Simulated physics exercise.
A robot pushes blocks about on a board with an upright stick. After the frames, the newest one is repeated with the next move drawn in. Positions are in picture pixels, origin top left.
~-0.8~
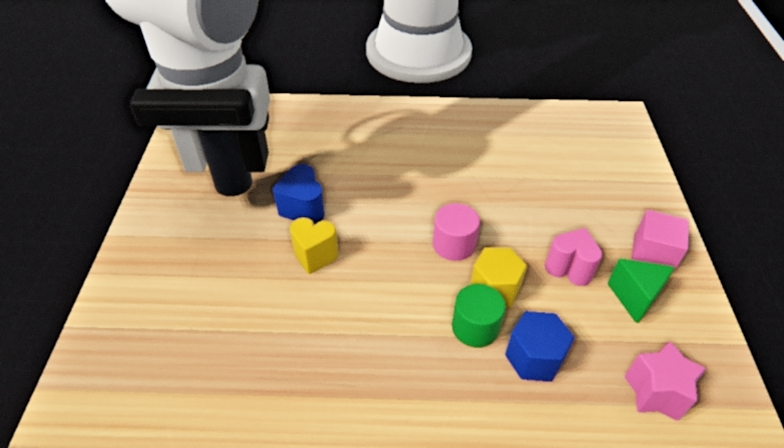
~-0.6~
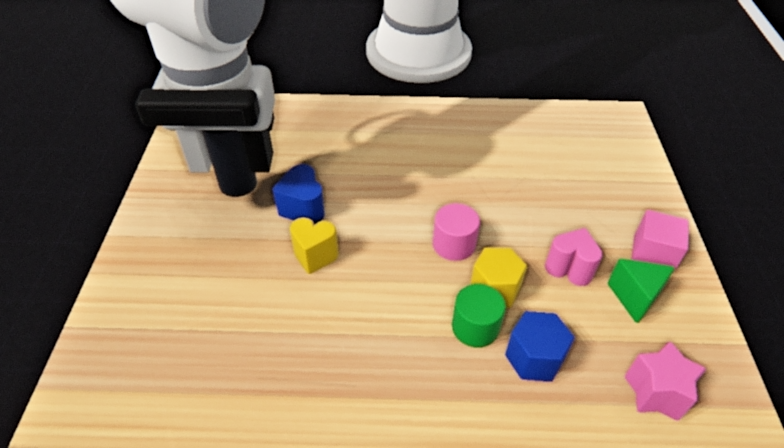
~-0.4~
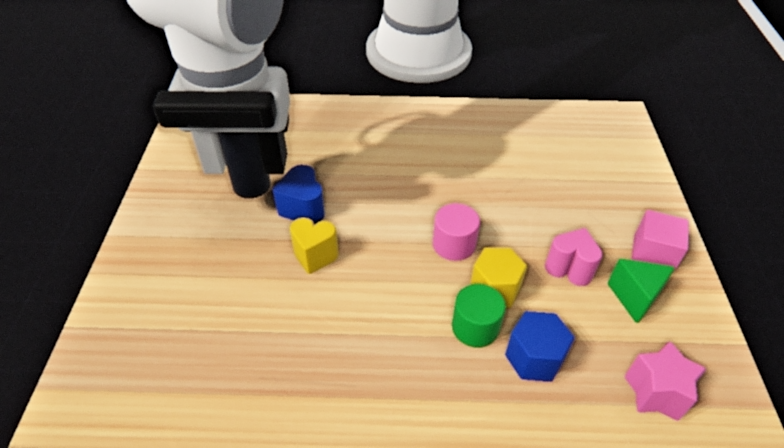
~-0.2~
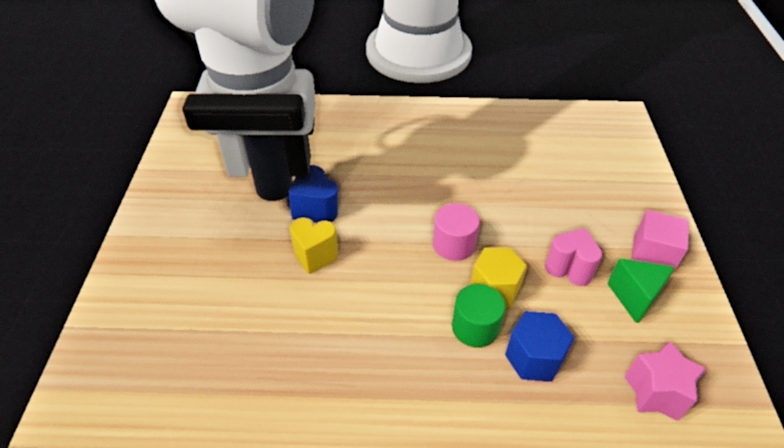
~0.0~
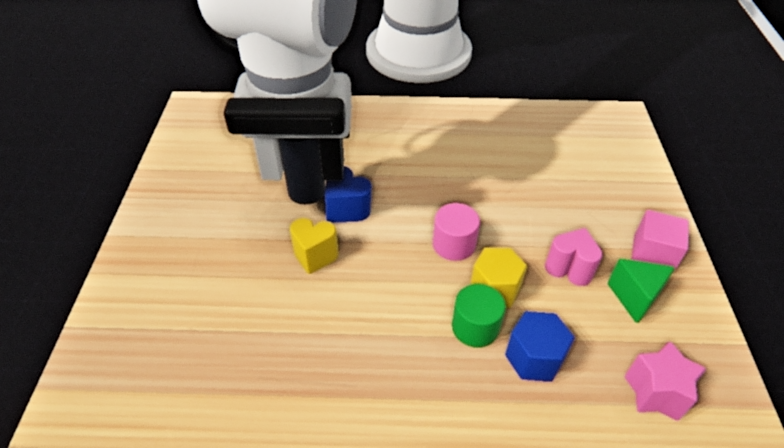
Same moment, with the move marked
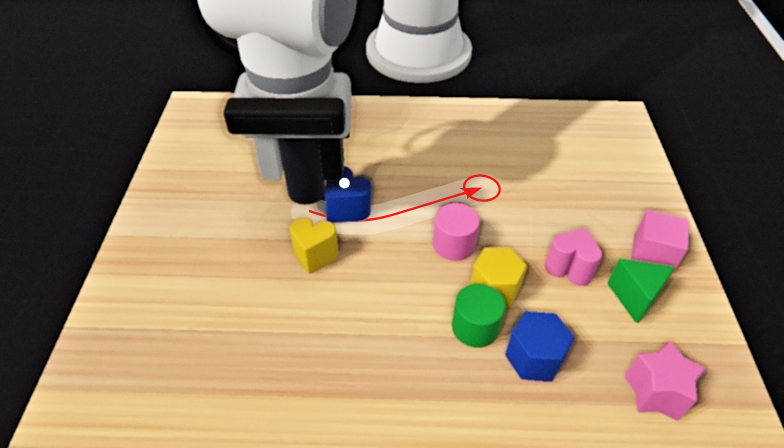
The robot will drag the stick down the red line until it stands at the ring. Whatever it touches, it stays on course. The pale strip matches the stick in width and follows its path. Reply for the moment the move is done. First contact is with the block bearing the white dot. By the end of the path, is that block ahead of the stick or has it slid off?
The block bearing the white dot stays in front.
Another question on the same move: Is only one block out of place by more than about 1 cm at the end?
Yes
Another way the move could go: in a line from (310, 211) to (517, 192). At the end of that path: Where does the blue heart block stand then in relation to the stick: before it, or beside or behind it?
In the end it is ahead.
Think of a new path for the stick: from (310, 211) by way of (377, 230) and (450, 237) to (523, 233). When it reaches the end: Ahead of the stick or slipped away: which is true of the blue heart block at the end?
The stick will have lost it.
The line goes from (310, 211) via (370, 220) and (428, 204), ending at (482, 188); the dot is on the blue heart block.
What follows on the original path. One third of the way, stick (369, 200); blue heart block (406, 184), turned 30° anticlockwise.
Two thirds of the way, stick (430, 185); blue heart block (467, 174).
At the end, stick (485, 169); yellow heart block unmoved; blue heart block (524, 164), turned 20° clockwise.
